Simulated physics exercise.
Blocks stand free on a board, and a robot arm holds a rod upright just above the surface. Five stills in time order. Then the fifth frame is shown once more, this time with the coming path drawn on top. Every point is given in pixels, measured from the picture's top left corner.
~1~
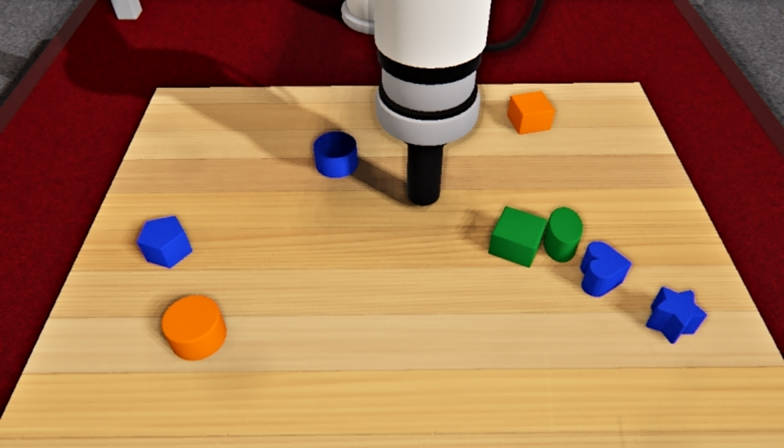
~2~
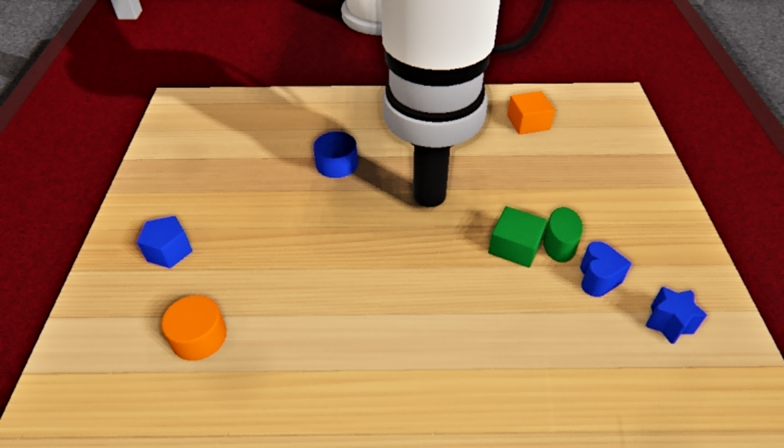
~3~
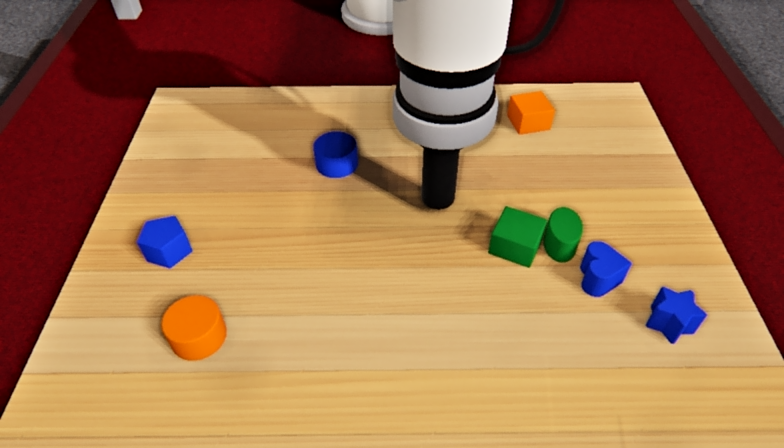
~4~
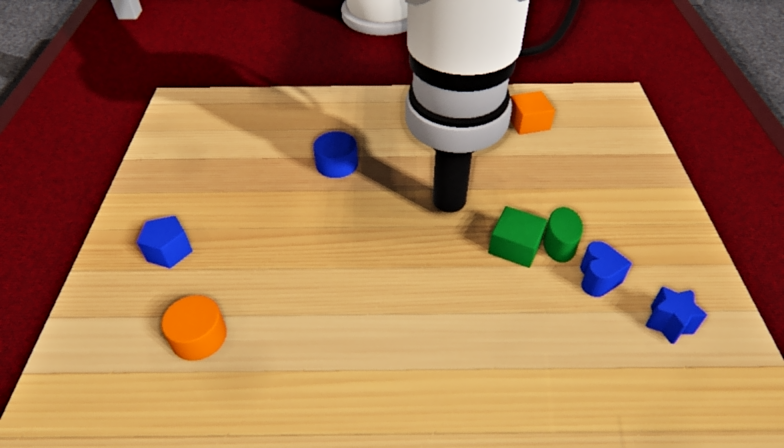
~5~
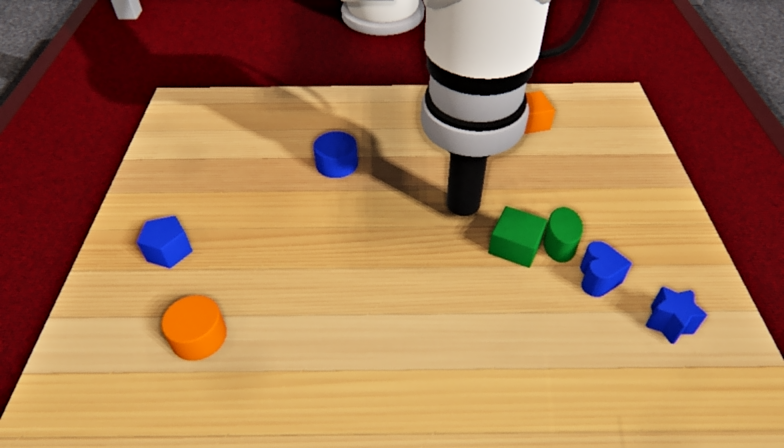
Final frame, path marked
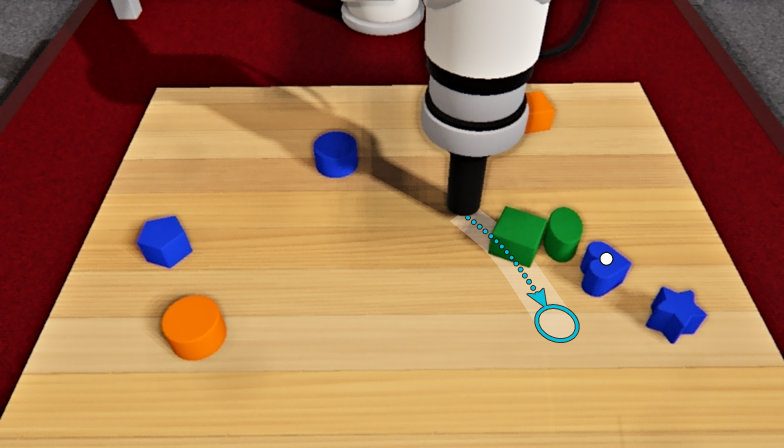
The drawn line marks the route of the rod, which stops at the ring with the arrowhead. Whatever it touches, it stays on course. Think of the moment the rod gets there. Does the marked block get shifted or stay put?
Moved off its spot.
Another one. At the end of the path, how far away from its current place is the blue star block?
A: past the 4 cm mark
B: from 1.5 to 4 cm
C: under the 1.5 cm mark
C (under the 1.5 cm mark)
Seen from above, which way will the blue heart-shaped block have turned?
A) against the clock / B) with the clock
That would be B.
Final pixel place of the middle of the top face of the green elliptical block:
The middle of the upper face of the green elliptical block will lie at about (598, 226) in the picture.
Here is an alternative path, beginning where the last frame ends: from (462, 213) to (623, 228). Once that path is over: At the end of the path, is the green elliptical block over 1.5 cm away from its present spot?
Final answer: Yes.
Drawn move, from (462, 213) through (513, 260) to (557, 323); the dot is on the blue heart-shaped block.
On the path given first. One third of the way, rod (500, 236); green four-sided block (545, 237), turned 20° anticlockwise; green elliptical block (584, 227); blue heart-shaped block (610, 261).
Two thirds of the way, rod (530, 273); green four-sided block (570, 247), turned 45° anticlockwise; green elliptical block (598, 226), turned 15° anticlockwise; blue heart-shaped block (618, 263), turned 30° clockwise.
At the end, rod (559, 316); green four-sided block (570, 247), turned 45° anticlockwise; green elliptical block (598, 226), turned 15° anticlockwise; blue heart-shaped block (618, 263), turned 30° clockwise; blue star block still.
